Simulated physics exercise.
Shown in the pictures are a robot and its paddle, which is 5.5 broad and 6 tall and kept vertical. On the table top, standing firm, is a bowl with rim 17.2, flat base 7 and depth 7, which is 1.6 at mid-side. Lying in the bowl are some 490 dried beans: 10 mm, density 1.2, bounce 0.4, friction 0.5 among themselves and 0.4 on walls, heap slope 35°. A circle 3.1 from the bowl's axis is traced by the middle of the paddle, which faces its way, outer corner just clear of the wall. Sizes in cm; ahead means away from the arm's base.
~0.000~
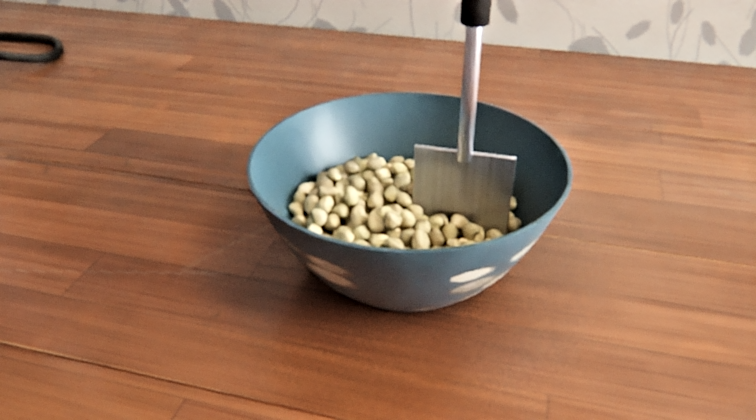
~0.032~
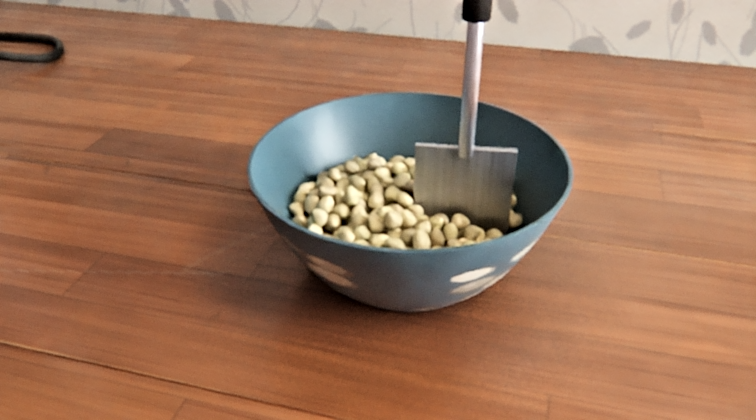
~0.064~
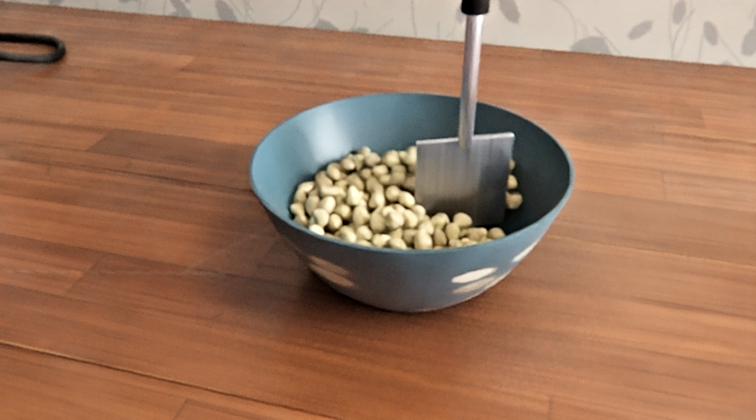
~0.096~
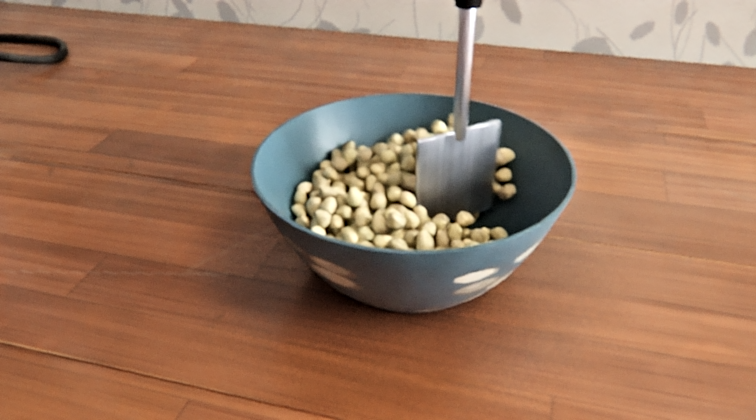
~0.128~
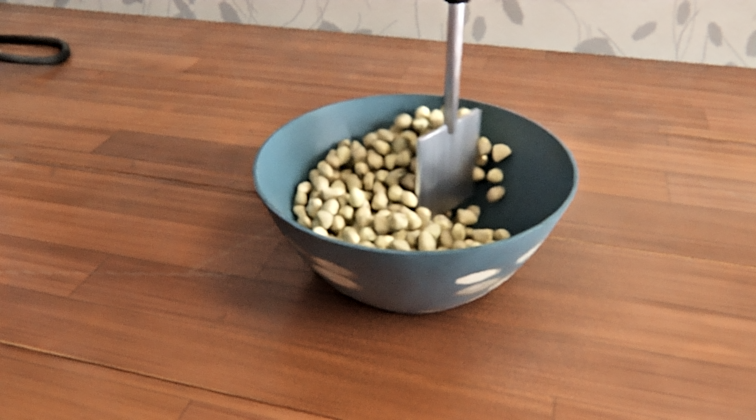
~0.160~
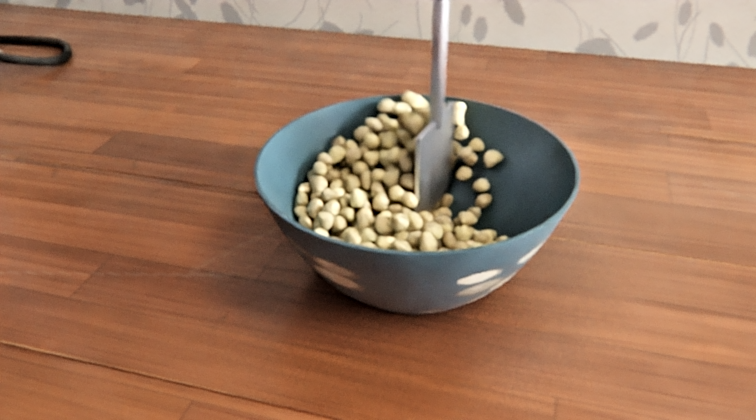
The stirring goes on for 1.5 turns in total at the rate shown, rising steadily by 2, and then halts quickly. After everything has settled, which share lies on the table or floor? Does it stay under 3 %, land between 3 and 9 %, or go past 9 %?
It lands between 3 and 9 %.
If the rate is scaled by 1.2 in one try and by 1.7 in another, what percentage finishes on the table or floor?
First try close to 15, second close to 30, in per cent.
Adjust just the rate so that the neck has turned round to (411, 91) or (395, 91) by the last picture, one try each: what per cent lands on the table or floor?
Roughly 15 and 20 percent, in that order.
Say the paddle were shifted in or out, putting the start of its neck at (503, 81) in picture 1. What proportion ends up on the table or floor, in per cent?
0 %.
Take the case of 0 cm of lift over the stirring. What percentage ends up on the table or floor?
15 %.
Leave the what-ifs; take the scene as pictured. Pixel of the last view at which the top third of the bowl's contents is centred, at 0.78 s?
The centre is roughly (425, 157).
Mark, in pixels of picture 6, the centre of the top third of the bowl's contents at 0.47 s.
Upper-third centre: Approx. (415, 233) px.
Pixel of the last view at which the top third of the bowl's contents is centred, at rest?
Somewhere close to (373, 208).
By 0.47 s, 260° round, highest piece 9 above the table; 478 in the bowl, 10 on the table or floor, 4 in flight or on the tool.
By 0.78 s, 79° round, highest piece 8 above the table; 468 in the bowl, 24 on the table or floor.
By 1.14 s, 180° round, highest piece 7 above the table; 466 in the bowl, 26 on the table or floor.
By 1.84 s, 180° round, highest piece 7 above the table; 466 in the bowl, 26 on the table or floor.
Final count, 466 in the bowl, 26 on the table or floor. That is 5 % on the table or floor.
